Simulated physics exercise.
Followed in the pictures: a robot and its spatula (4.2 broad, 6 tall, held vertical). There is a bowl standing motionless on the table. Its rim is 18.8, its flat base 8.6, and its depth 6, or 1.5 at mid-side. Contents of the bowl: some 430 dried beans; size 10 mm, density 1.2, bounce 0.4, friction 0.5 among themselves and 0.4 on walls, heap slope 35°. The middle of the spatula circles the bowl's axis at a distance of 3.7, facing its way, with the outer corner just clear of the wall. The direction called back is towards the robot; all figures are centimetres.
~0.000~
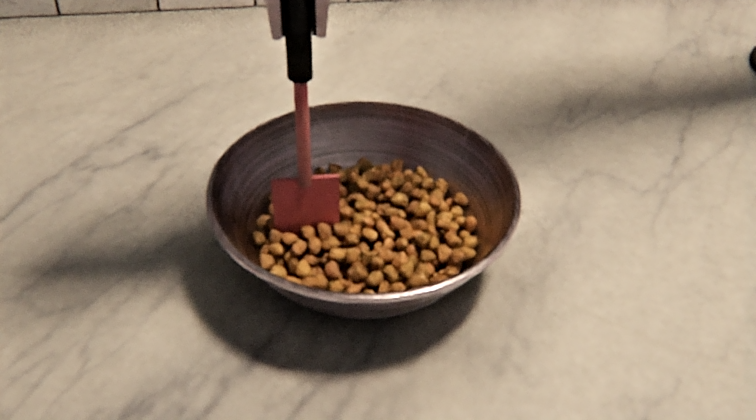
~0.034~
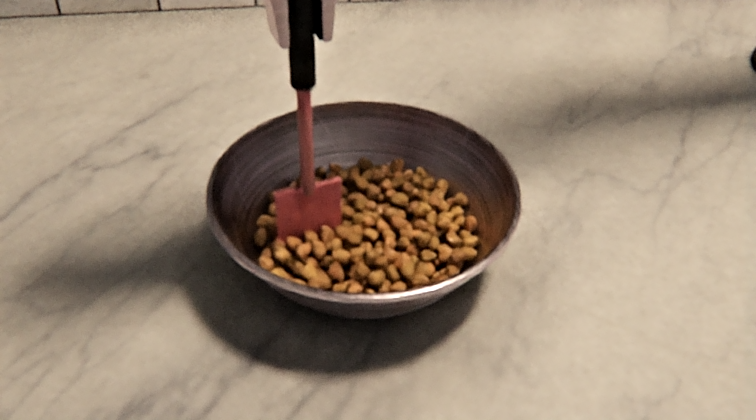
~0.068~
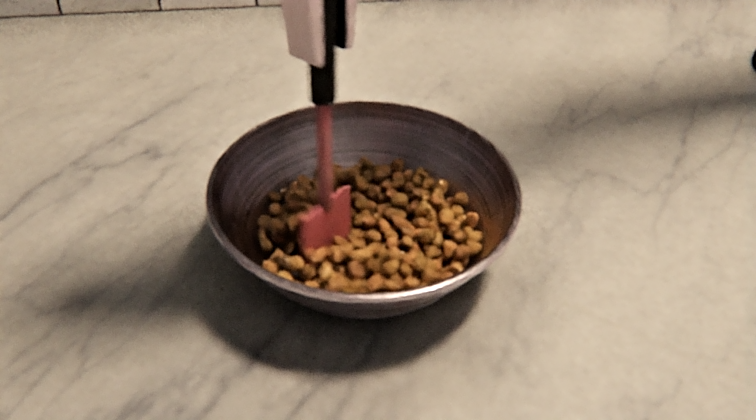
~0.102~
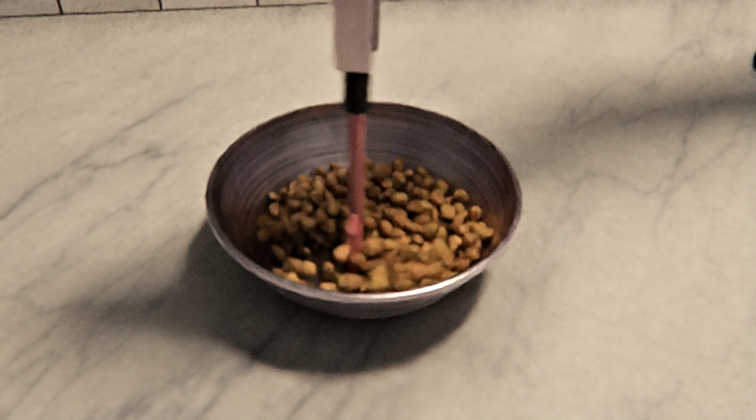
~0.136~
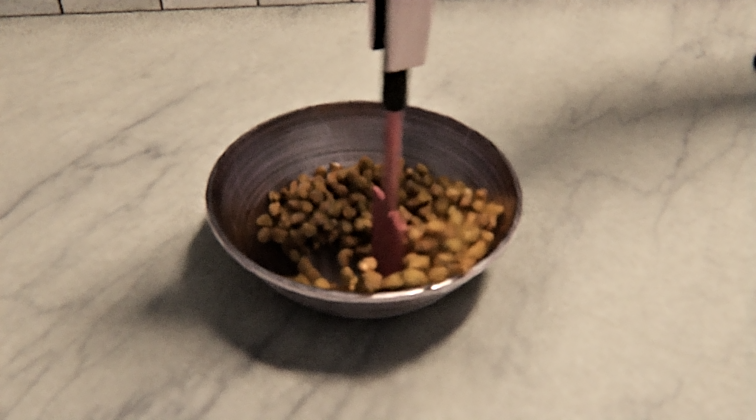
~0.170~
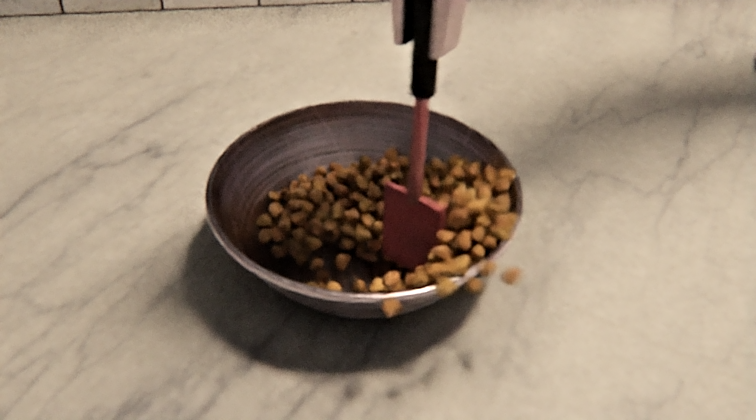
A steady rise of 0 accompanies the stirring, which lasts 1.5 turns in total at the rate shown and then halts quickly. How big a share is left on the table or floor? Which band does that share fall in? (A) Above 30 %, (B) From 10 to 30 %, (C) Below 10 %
B.
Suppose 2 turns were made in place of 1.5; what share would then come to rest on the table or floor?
In that case some 25 per cent.
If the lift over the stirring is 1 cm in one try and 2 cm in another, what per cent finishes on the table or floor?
About 15 per cent on the first try and 10 per cent on the second.
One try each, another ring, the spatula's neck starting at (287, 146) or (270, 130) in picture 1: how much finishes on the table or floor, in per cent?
Close to 40 and 15 in a hundred.
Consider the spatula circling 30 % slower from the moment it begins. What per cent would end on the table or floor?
My guess is about 5 per cent.
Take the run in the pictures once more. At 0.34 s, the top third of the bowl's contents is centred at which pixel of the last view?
Centre of upper third: Approx. (316, 138) px.
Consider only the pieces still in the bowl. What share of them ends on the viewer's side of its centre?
About 40 %.
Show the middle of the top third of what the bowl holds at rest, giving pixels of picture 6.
I'd say close to (417, 182).
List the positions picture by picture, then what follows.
The spatula neck at (304, 158), 0° round; upper third of the load around (376, 223), from x 260 to 470, top at y 165; 427 in the bowl, in the first picture.
The spatula neck at (307, 166), 13° round; upper third of the load around (374, 234), from x 260 to 470, top at y 165, in the second picture.
The spatula neck at (325, 182), 43° round; upper third of the load around (374, 249), from x 265 to 475, top at y 165, in the third picture.
The spatula neck at (356, 190), 74° round; upper third of the load around (396, 255), from x 265 to 480, top at y 165, in the fourth picture.
The spatula neck at (390, 188), 104° round; upper third of the load around (436, 244), from x 265 to 495, top at y 165; 425 in the bowl, 2 in flight or on the tool, in the fifth picture.
The spatula neck at (416, 175), 135° round; upper third of the load around (461, 220), from x 265 to 510, top at y 155; 420 in the bowl, 7 in flight or on the tool, in the sixth picture.
After 0.34 s, 290° round, highest piece 12 above the table; 378 in the bowl, 20 on the table or floor, 29 in flight or on the tool.
After 0.51 s, 85° round, highest piece 9 above the table; 348 in the bowl, 69 on the table or floor, 10 in flight or on the tool.
After 0.80 s, 180° round, highest piece 6 above the table; 333 in the bowl, 94 on the table or floor.
After 1.50 s, 180° round, highest piece 6 above the table; 333 in the bowl, 94 on the table or floor.
In the end, 333 in the bowl, 94 on the table or floor. That is 22 % on the table or floor.
